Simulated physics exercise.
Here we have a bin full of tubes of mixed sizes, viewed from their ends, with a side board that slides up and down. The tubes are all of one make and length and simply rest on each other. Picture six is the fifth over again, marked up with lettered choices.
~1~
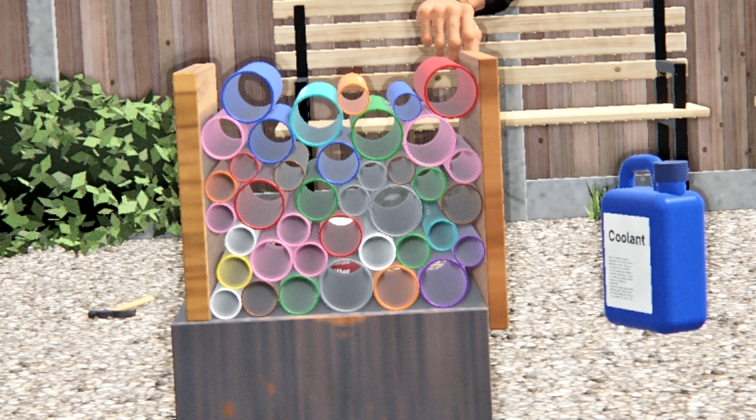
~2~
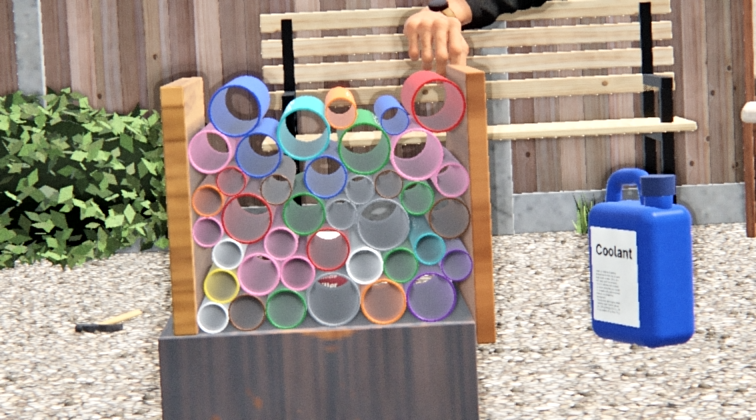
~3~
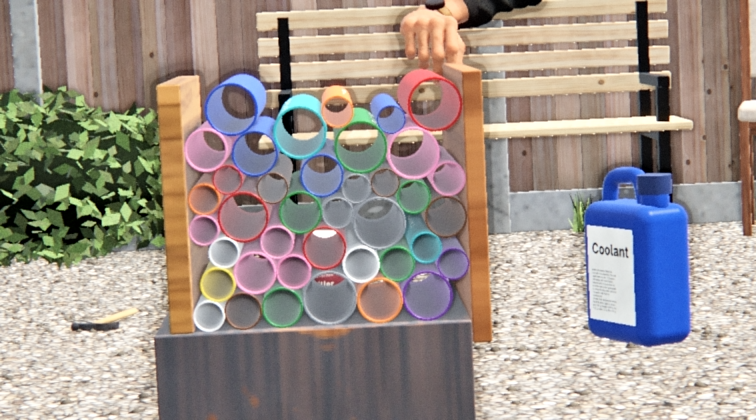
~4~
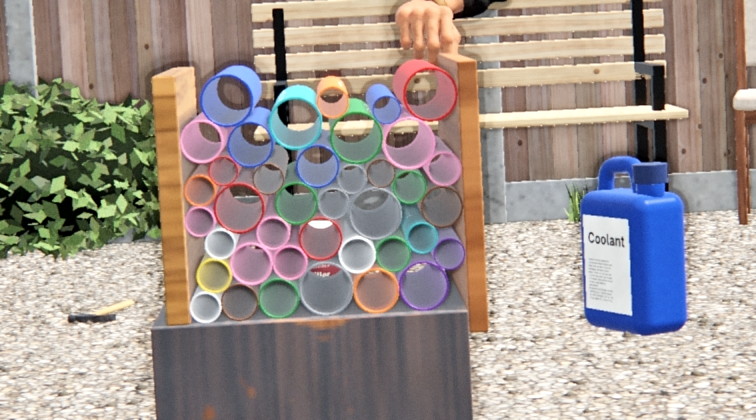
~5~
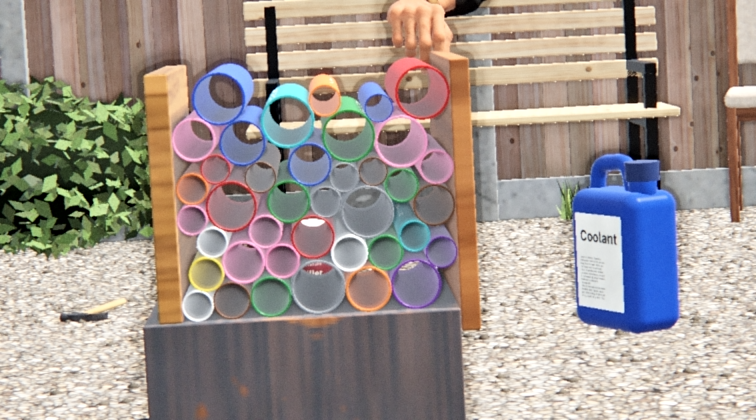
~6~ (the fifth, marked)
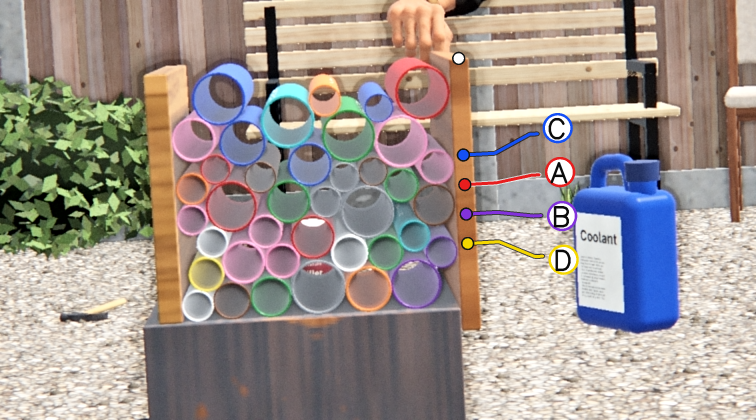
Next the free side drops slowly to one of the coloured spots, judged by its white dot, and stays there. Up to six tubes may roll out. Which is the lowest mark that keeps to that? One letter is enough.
Stop at B.
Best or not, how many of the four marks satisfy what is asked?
Three of the four.
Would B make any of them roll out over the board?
At B: Yes.
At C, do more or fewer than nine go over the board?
It loses fewer than nine.
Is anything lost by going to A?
Yes, at A.
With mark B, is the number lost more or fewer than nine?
At B, fewer than nine.
On the marked copy, A at (465, 185); B at (467, 214); C at (464, 155); D at (468, 243); the white dot at (459, 58).
Taking B. A third of the way, top of the board (452, 134).
Two thirds of the way, top of the board (456, 213).
When it is over, top of the board (456, 214), four out over the board.
As for the rest, A one out over the board; C none out over the board; D more than six out over the board.
